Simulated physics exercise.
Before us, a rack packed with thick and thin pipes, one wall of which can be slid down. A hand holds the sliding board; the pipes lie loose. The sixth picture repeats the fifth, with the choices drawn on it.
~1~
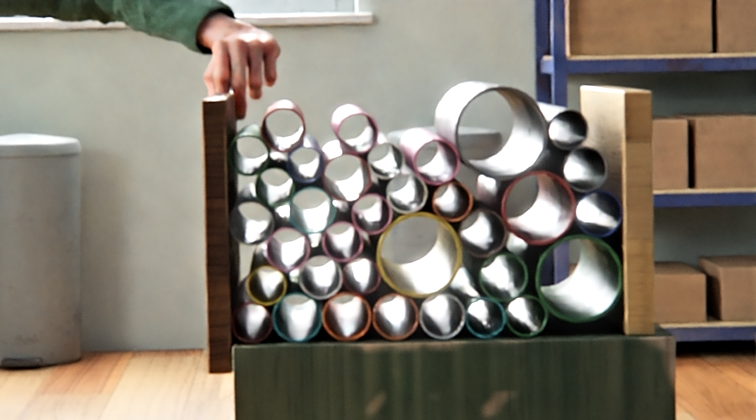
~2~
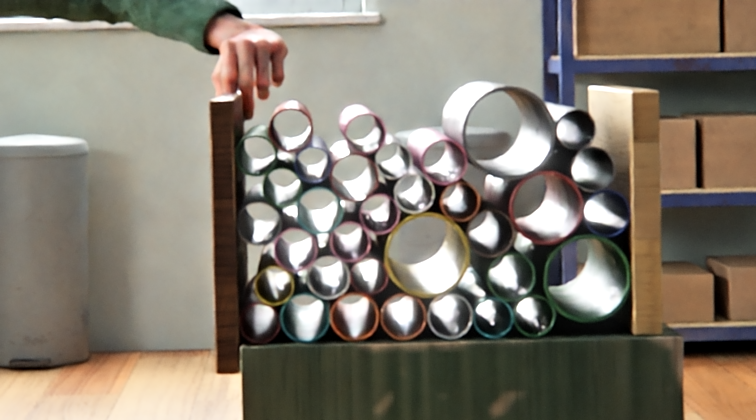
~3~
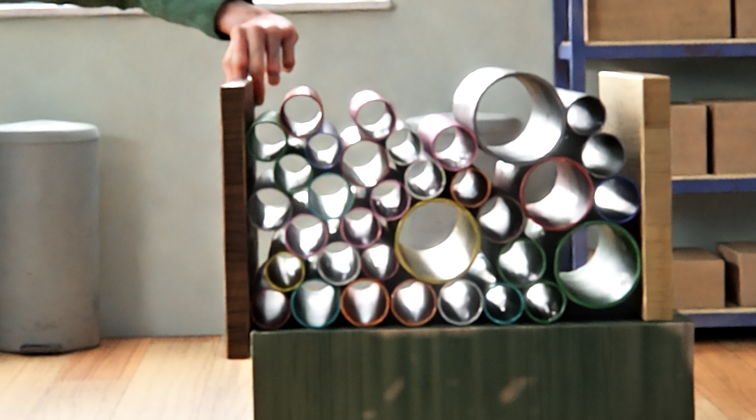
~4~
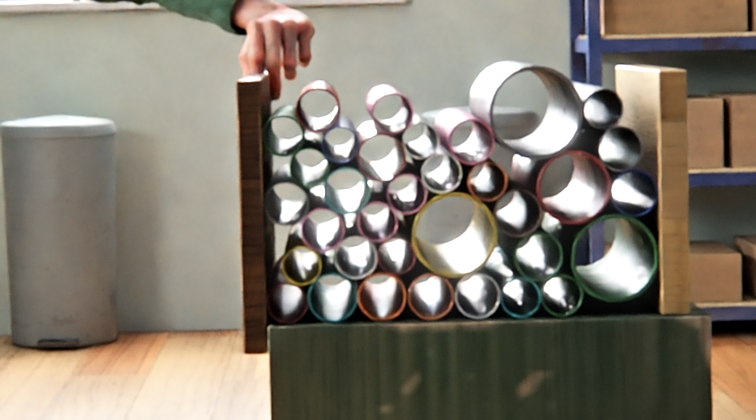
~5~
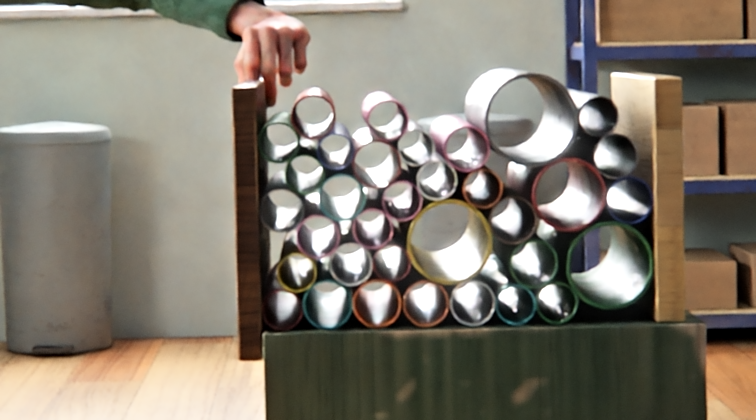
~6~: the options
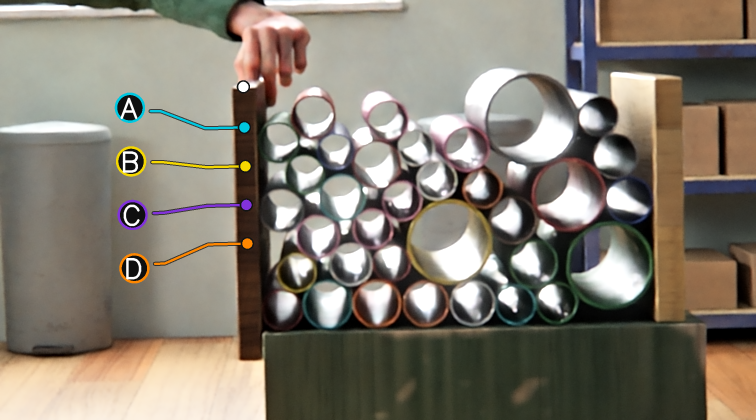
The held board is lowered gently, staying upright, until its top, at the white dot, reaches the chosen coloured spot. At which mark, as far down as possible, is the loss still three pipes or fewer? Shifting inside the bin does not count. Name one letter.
Stop at D.
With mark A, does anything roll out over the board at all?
At A: No.
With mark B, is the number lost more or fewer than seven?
At B, fewer than seven.
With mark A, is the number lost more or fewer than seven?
It loses fewer than seven.
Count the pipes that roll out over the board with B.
With B, none.
On the marked copy, A at (244, 127); B at (245, 167); C at (246, 205); D at (247, 244); the white dot at (243, 87).
With D. Early on, top of the board (258, 159).
Further on, top of the board (260, 240).
At the end, top of the board (260, 242), two out over the board.
As for the rest, A none out over the board; B none out over the board; C two out over the board.
